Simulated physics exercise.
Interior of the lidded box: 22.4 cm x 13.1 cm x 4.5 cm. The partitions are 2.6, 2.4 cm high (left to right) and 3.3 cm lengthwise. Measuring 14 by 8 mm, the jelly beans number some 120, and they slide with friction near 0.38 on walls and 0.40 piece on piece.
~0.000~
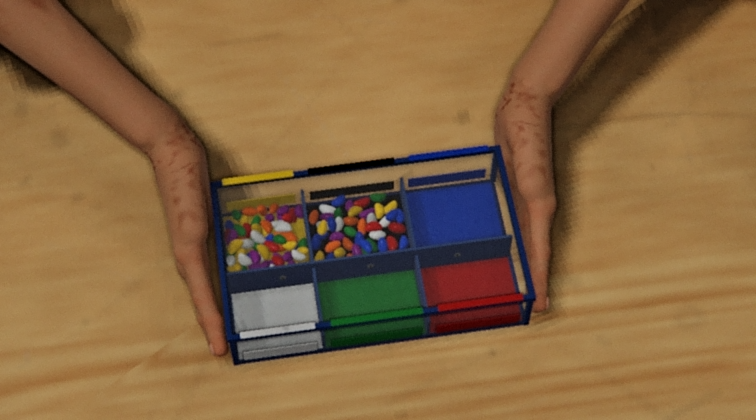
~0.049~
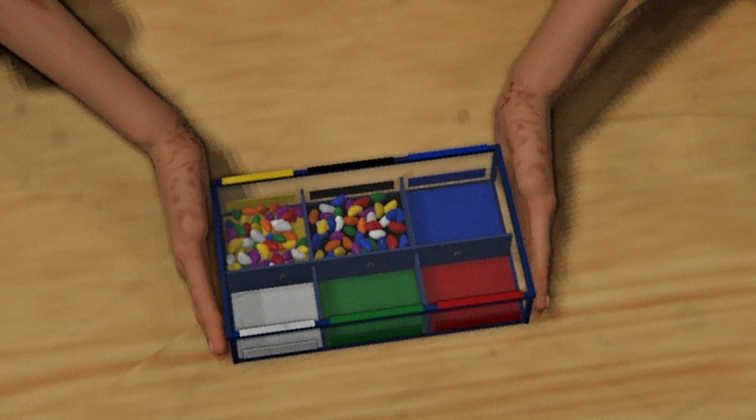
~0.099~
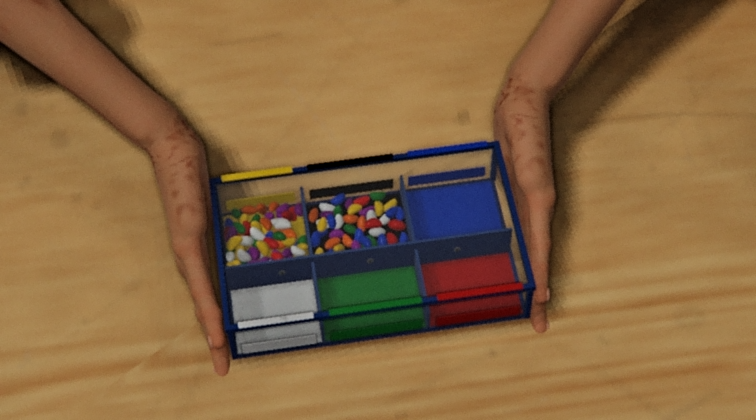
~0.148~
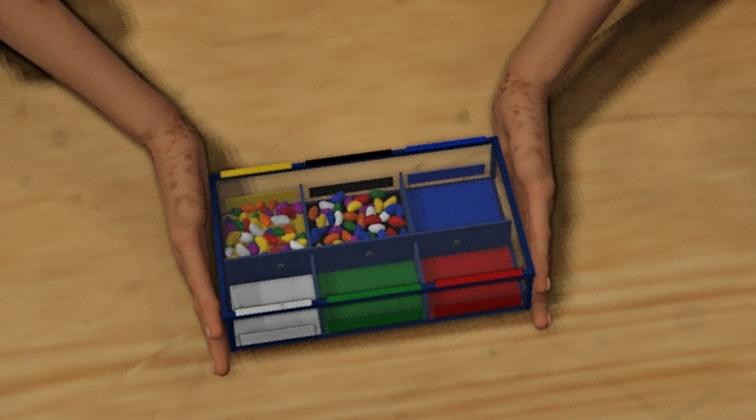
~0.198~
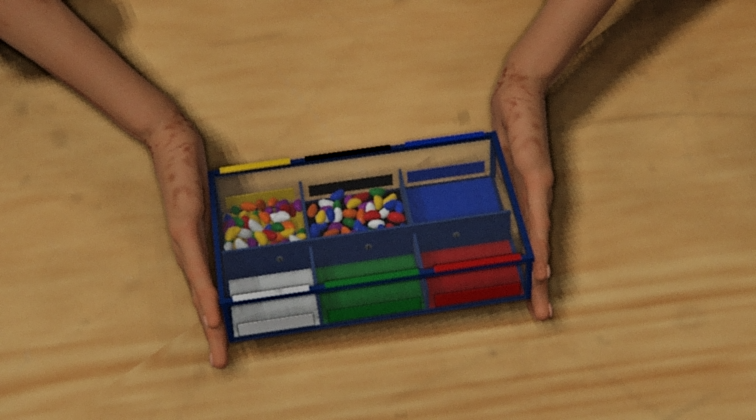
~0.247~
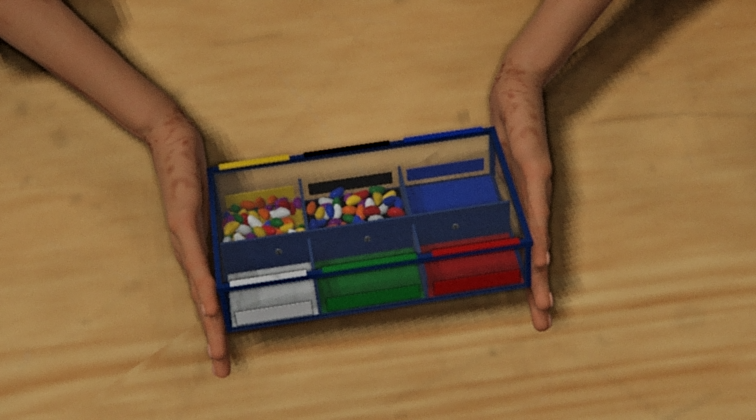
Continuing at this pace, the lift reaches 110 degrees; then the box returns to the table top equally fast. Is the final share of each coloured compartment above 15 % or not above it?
Red compartment - not above; blue compartment - not above; green compartment - not above; yellow compartment - above; white compartment - not above; black compartment - above.
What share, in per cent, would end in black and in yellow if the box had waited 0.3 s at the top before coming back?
Then, in per cent: Black 40, yellow 55.
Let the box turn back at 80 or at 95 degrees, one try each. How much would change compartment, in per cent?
Roughly 0 percent, then roughly 0 percent.
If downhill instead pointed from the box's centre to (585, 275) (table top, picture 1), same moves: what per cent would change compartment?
That would be close to 100 per cent.
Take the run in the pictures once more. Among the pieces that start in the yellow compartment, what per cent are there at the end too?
Something like 100 in a hundred.
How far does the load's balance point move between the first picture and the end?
I'd put it at close to 1.5 cm.
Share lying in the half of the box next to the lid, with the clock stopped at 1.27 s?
Roughly 50 per cent.
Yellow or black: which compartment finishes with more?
Answer: Yellow.
After 1.27 s, tilt 110 degrees; yellow 55 %, black 45 %.
After 1.95 s, tilt 49 degrees; yellow 55 %, black 45 %.
Then, at 2.67 s, tilt 0 degrees; yellow 55 %, black 45 %.
At rest (3.3 s), red 0 %, blue 0 %, green 0 %, yellow 55 %, white 0 %, black 45 %.
